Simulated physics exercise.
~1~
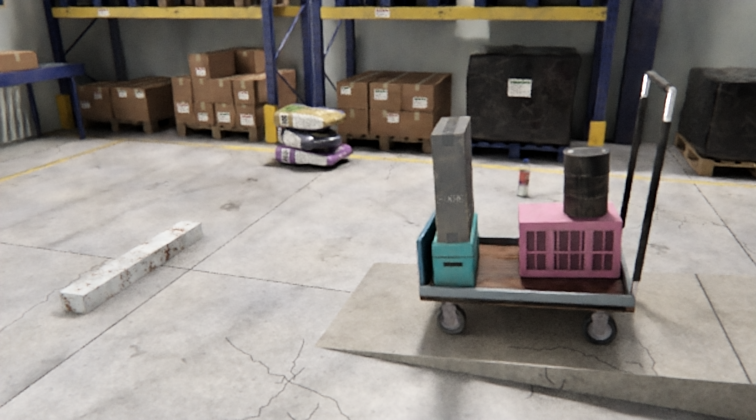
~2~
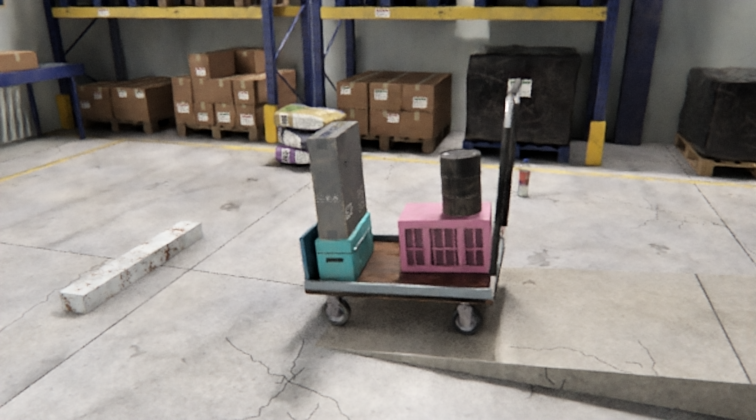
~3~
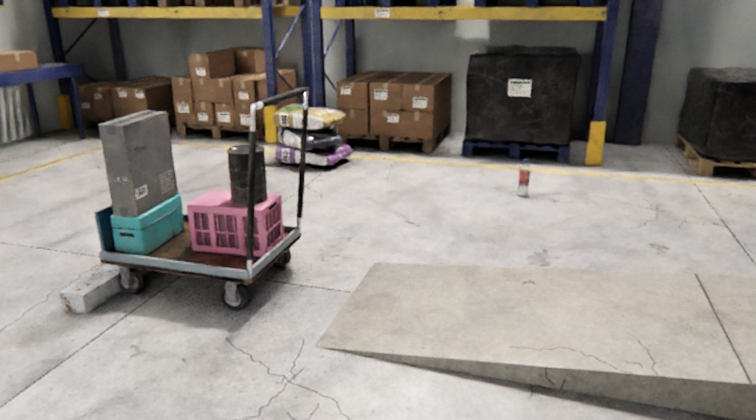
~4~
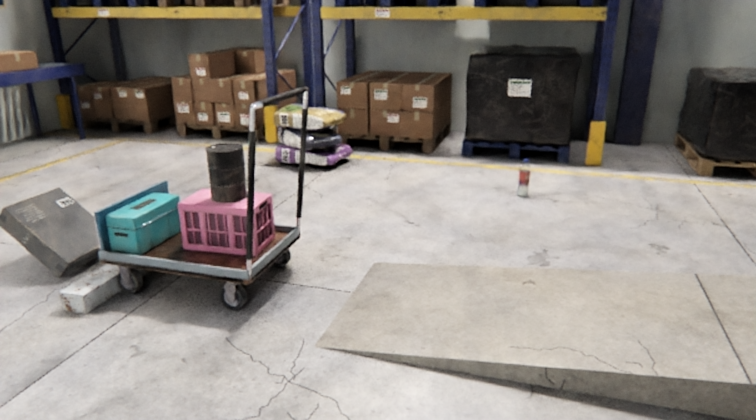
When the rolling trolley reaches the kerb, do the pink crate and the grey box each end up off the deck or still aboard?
The pink crate stays aboard the trolley, having slid only a little. The grey box ends up off the deck, beyond its front end.
